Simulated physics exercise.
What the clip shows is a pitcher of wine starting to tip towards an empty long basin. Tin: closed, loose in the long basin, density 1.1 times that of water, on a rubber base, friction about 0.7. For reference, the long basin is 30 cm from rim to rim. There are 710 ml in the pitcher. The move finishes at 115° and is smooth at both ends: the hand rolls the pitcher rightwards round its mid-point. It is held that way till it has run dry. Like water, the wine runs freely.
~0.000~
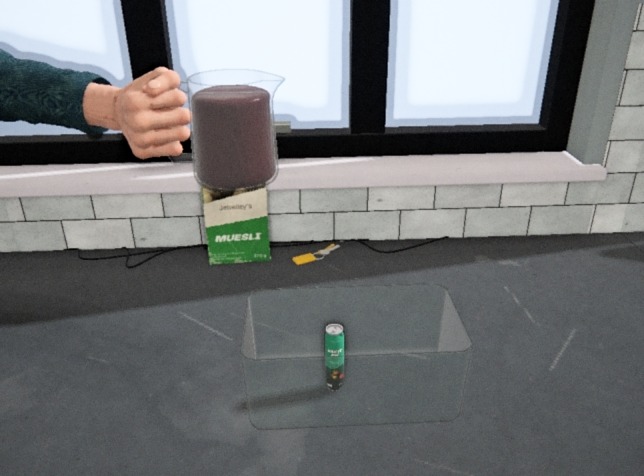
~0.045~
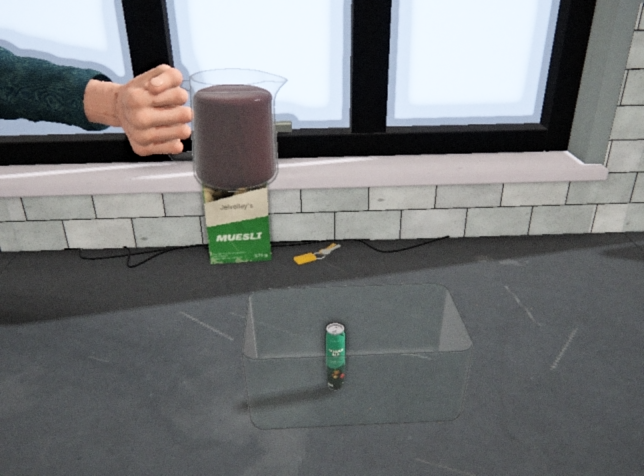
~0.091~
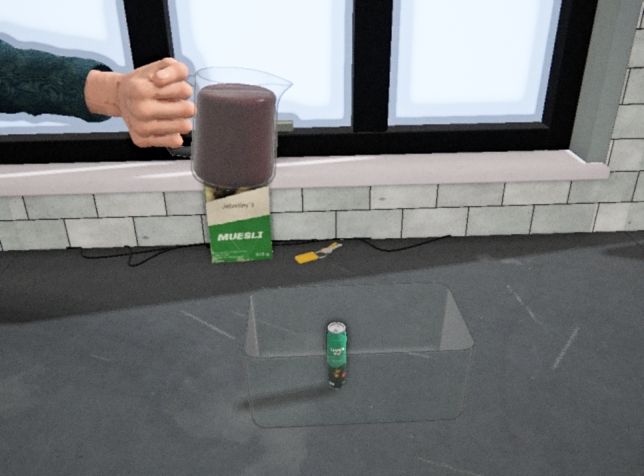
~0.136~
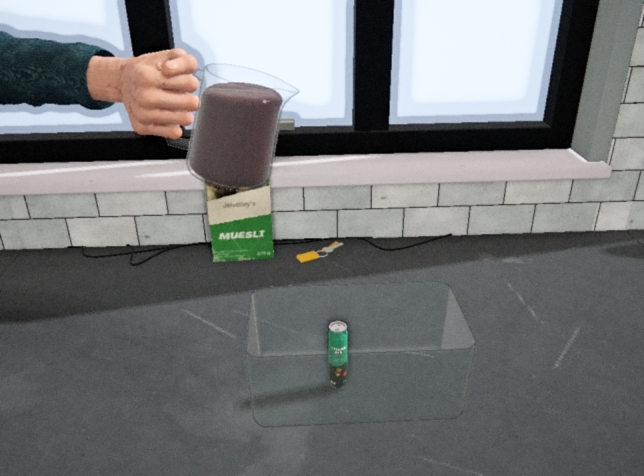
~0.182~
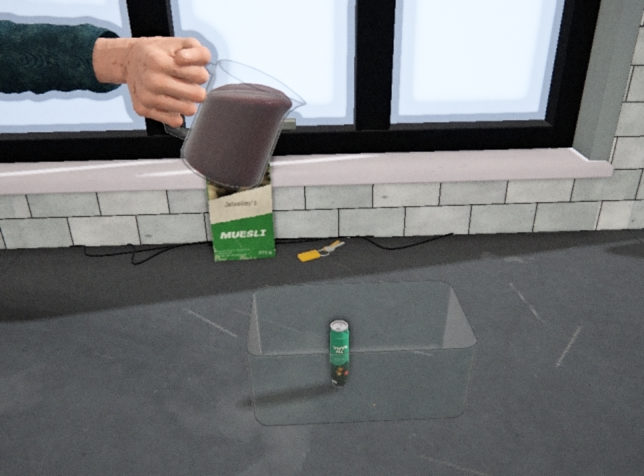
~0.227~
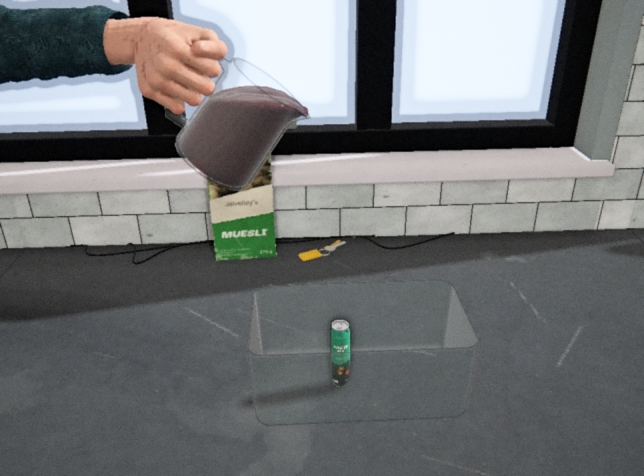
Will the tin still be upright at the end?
Yes.
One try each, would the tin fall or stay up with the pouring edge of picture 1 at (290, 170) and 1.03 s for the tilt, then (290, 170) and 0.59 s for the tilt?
Trial 1 - tin tips; trial 2 - tin tips.
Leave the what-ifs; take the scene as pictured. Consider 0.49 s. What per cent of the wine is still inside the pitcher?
About 56 percent.
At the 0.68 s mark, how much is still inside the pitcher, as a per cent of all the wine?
12 per cent or so.
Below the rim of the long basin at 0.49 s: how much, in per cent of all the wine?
Some 3 per cent.
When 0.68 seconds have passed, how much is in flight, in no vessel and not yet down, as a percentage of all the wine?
Around 36 percent of it is airborne.
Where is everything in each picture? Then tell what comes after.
In the first frame, tilt 0°; pouring edge (285, 78); surface from (193, 93) to (271, 91); the long basin's rim runs from (244, 323) to (459, 315); the tin's top is at (334, 332).
In the second frame, tilt 2°; pouring edge (288, 79); surface from (194, 92) to (273, 92).
In the third frame, tilt 7°; pouring edge (293, 83); surface from (199, 91) to (277, 93).
In the fourth frame, tilt 14°; pouring edge (300, 91); surface from (202, 96) to (284, 94).
In the fifth frame, tilt 25°; pouring edge (307, 102); surface from (199, 112) to (295, 97).
In the sixth frame, tilt 37°; pouring edge (311, 117); surface from (192, 117) to (303, 106); 1 per cent is over the edge.
By 0.49 s the tilt is 106° and 56 per cent is still to pour; the tin stands where it began.
By 0.68 s the tilt is 115° and 12 per cent is still to pour; the tin stands where it began.
By 0.87 s the tilt is 115° and 1 per cent is still to pour; the tin stands where it began.
By 1.09 s the tilt is 115° and 0 per cent is still to pour; the tin stands where it began.
At rest the tin stands where it began.
